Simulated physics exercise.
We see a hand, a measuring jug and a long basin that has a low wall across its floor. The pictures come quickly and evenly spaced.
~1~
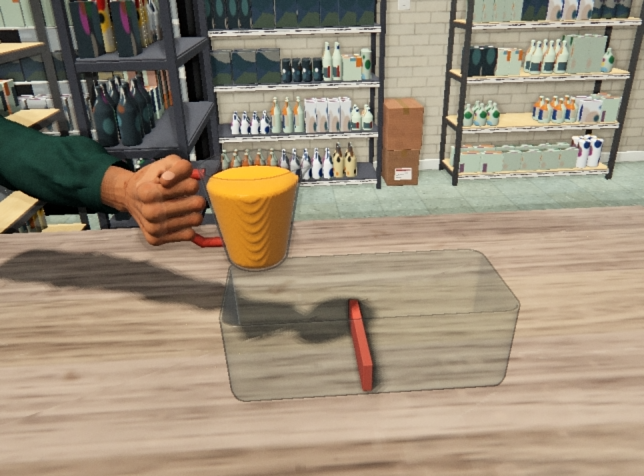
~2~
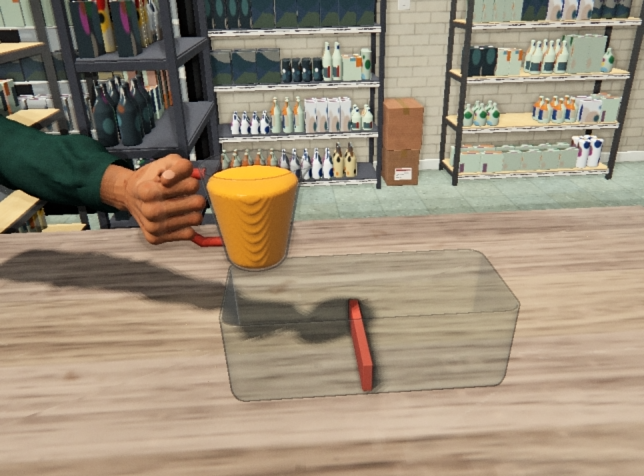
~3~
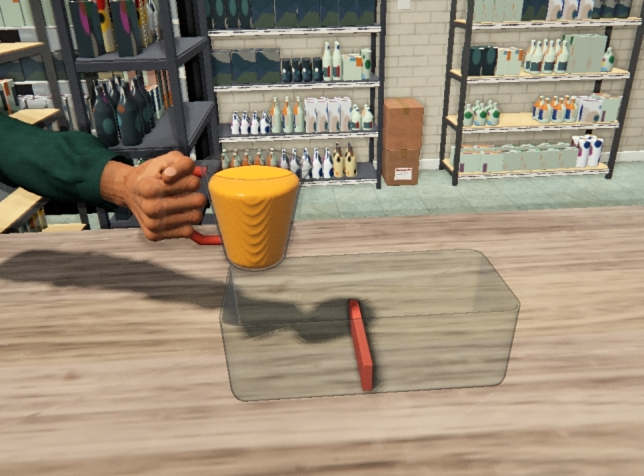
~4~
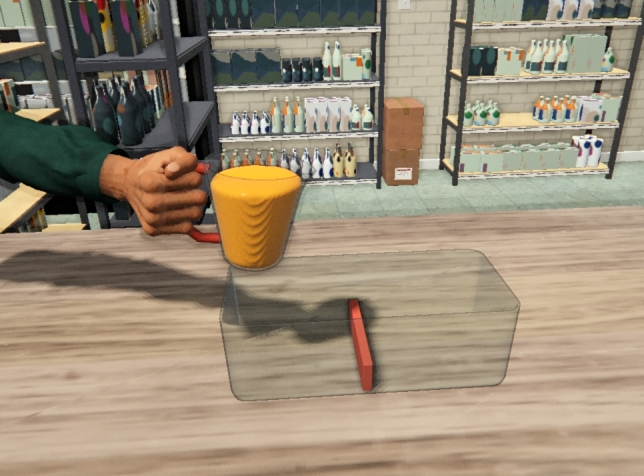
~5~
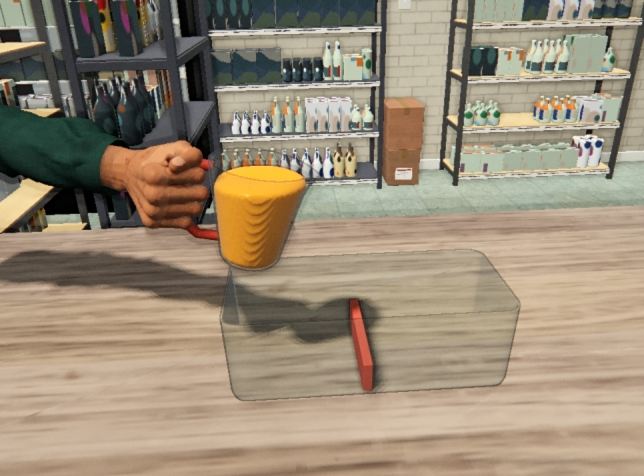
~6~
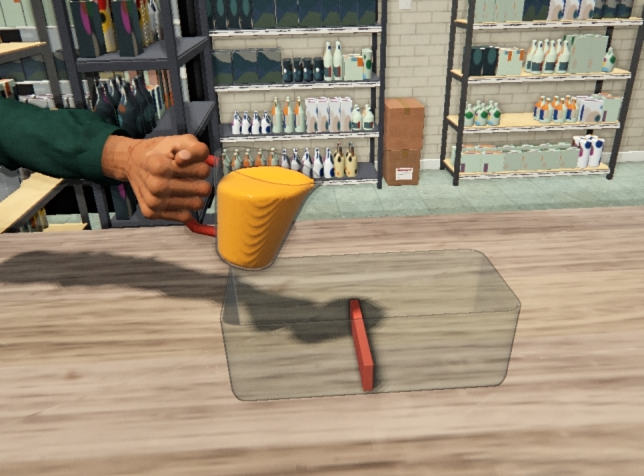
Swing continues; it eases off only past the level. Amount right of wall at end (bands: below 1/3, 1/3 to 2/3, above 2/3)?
1/3 to 2/3.
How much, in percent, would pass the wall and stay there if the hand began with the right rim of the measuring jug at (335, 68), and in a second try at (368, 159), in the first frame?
Roughly 90 % and 95 %.
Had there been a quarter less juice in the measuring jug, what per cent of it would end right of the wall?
About 40 in a hundred.
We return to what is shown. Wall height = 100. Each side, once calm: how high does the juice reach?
Left part: 30 per cent, right part: 30 per cent.
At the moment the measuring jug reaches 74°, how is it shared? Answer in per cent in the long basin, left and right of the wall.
The left part holds 0 percent and the right part 15 percent.
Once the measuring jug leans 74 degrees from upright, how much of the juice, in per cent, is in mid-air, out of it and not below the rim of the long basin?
Near 20 parts in a hundred.
A moment on, the tilt is 74° and 67 per cent is still to pour, 1 is left of the wall and 14 right of it.
Next, the tilt is 105° and 12 per cent is still to pour, 27 is left of the wall and 54 right of it.
Then the tilt is 108° and 0 per cent is still to pour, 44 is left of the wall and 56 right of it.
Later the tilt is 108° and 0 per cent is still to pour, 43 is left of the wall and 56 right of it.
At rest 43 per cent lies left of the wall, 56 right of it and 0 outside.
